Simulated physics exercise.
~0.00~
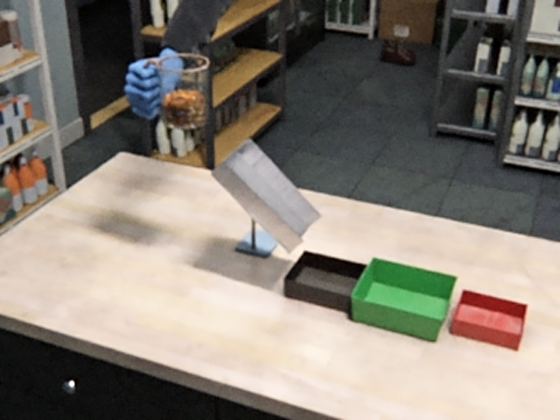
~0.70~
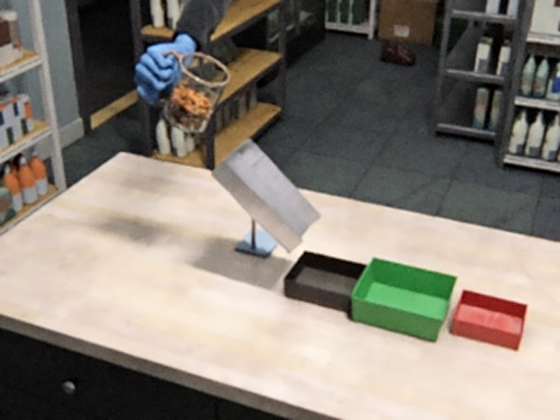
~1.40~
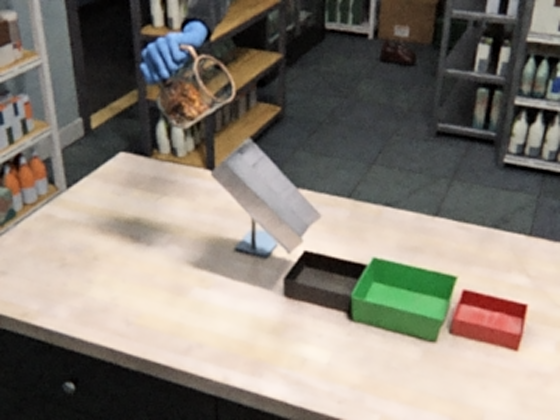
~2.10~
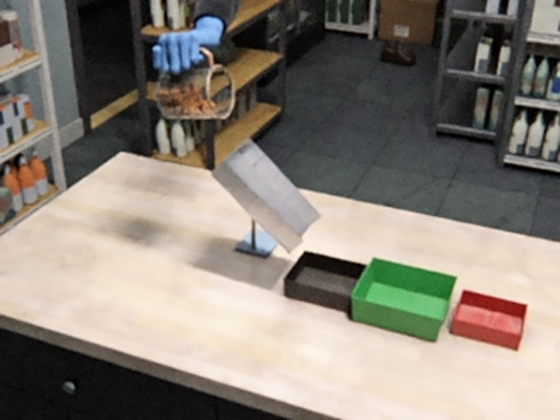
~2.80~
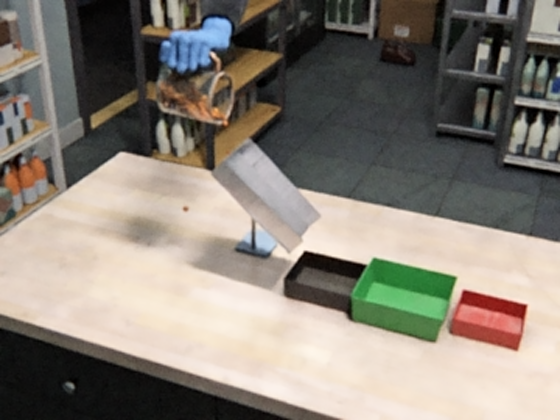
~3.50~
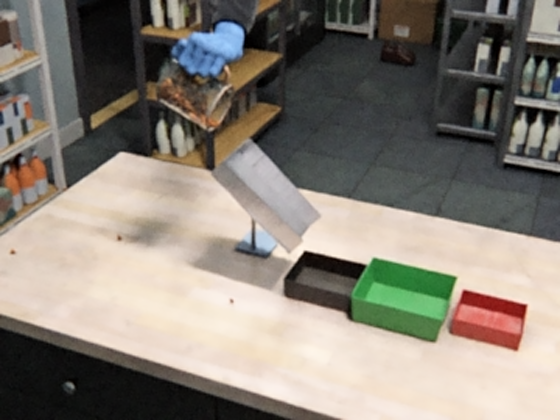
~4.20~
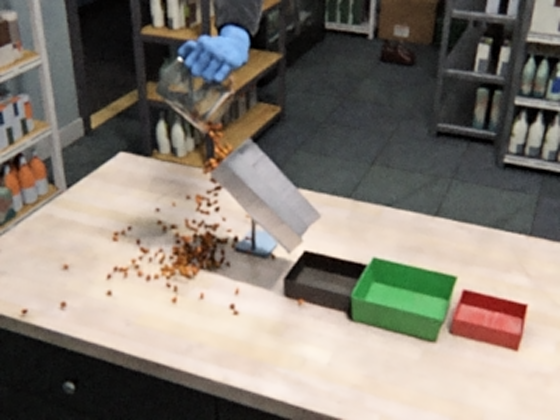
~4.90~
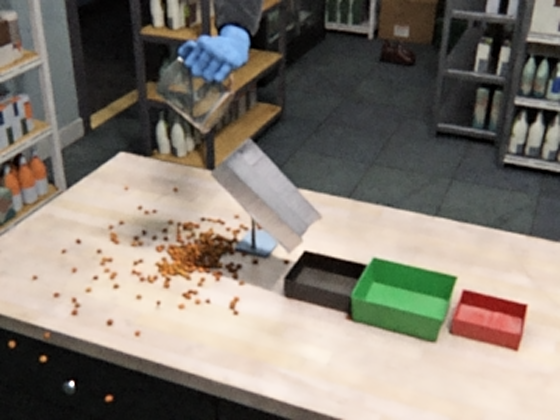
A blue-gloved hand tips a jug of kibble, spilling the pieces across the table beside the slope.
